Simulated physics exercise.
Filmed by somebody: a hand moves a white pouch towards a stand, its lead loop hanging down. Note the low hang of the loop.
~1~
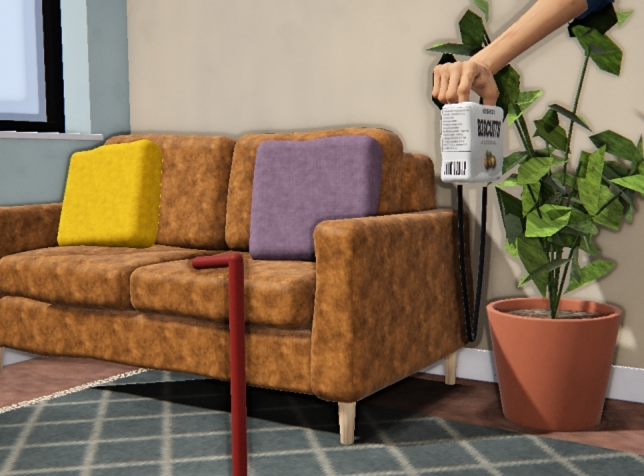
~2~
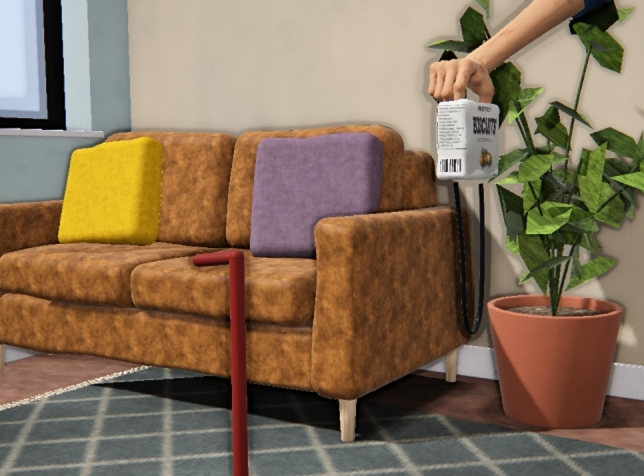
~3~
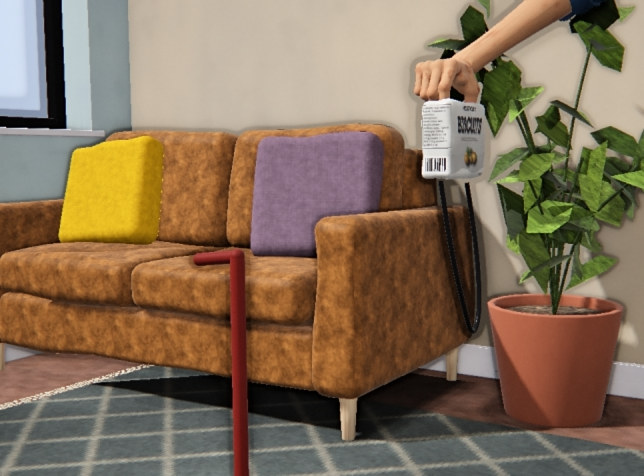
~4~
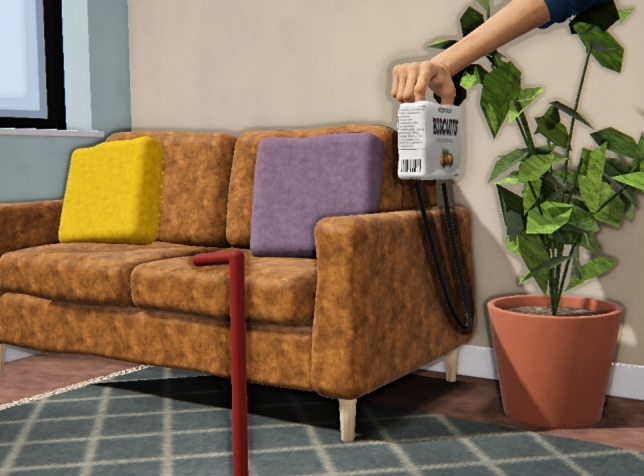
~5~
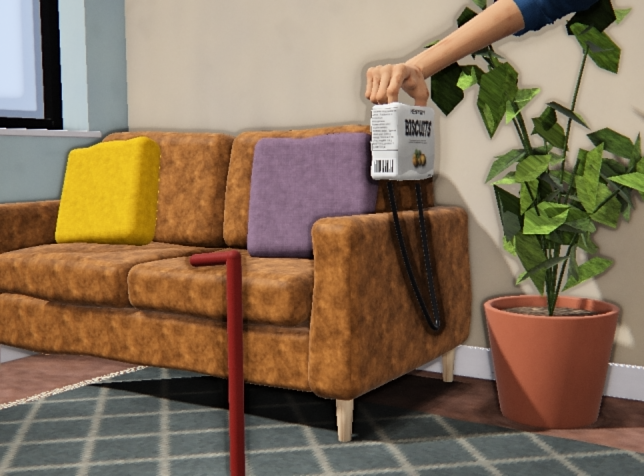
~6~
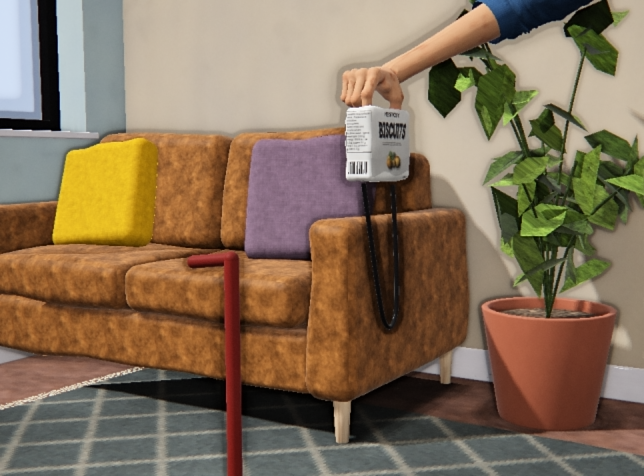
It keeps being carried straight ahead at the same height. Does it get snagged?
No.
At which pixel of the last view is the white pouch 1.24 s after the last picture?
You'd spot it somewhere near (178, 149) in the last picture.
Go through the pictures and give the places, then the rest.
White pouch (473, 144); hook tip (198, 263), in the first picture.
White pouch (469, 141); bottom of the loop (474, 332), in the second picture.
White pouch (455, 140), in the third picture.
White pouch (430, 142); bottom of the loop (468, 327), in the fourth picture.
White pouch (404, 143), in the fifth picture.
White pouch (379, 145); bottom of the loop (391, 327); hook tip (194, 262); hook points away from it, loop hangs below the hook, in the sixth picture.
Then, 0.44 s later than the last view, pouch nearing the post near (300, 146).
Then, 1.24 s later than the last view, pouch past the post near (178, 148).
Then, 1.74 s later than the last view, pouch past the post near (113, 150).
Finally, pouch past the post near (111, 150). The white pouch goes by freely.
